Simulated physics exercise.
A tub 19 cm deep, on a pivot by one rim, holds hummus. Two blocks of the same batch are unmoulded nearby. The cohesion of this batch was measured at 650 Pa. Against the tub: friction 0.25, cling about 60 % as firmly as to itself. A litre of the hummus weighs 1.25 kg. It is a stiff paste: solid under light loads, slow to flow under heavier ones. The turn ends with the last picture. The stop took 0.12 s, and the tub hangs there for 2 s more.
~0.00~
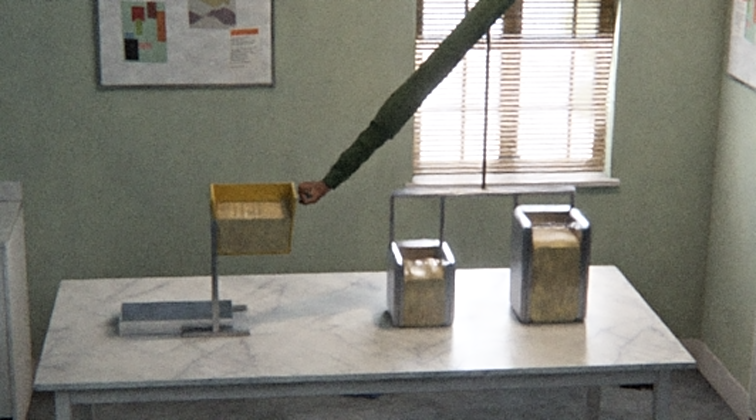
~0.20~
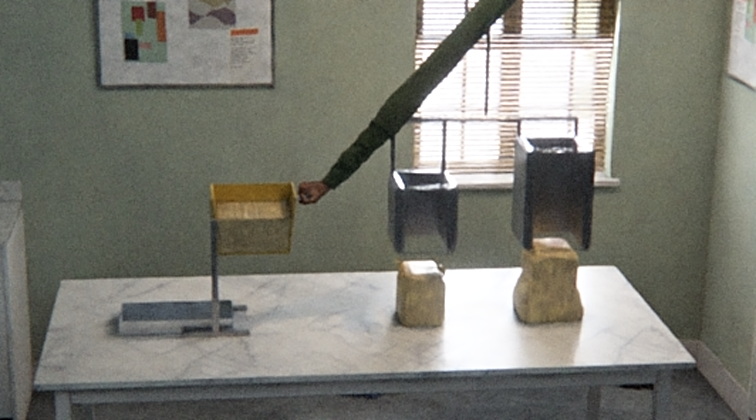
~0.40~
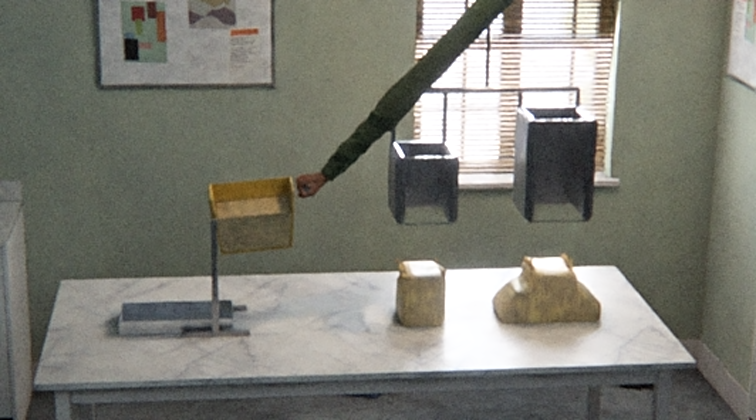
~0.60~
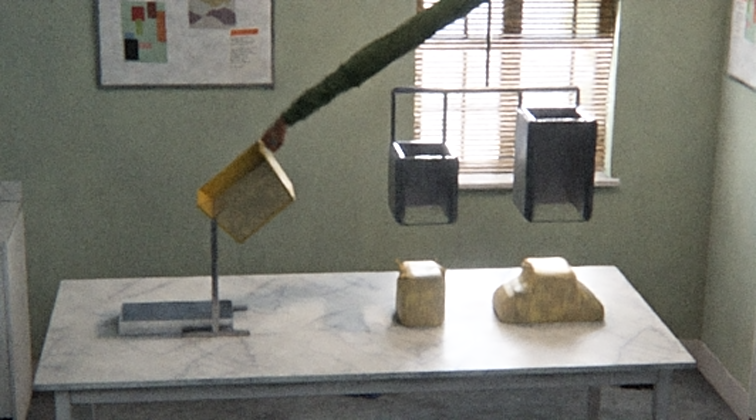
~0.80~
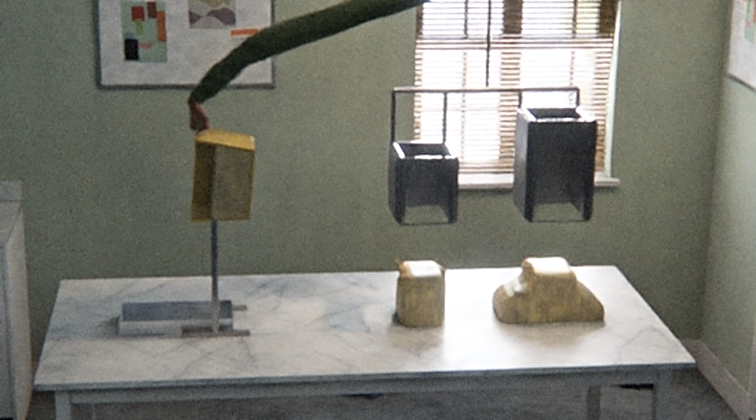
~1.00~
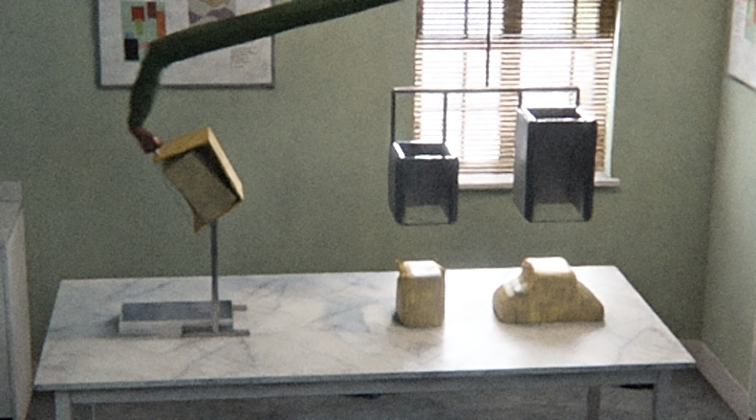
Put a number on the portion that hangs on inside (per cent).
Close to 0 per cent.
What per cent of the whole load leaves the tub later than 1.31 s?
Near 0 %.
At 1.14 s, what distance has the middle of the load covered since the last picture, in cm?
About 15 cm.
After 1.14 s, the tub is at 117 degrees and holds 33 %.
After 1.31 s, the tub is at 117 degrees and holds 0 %.
After 1.48 s, the tub is at 117 degrees and holds 0 %.
After 1.65 s, the tub is at 117 degrees and holds 0 %.
After 3.00 s, the tub is at 117 degrees and holds 0 %.
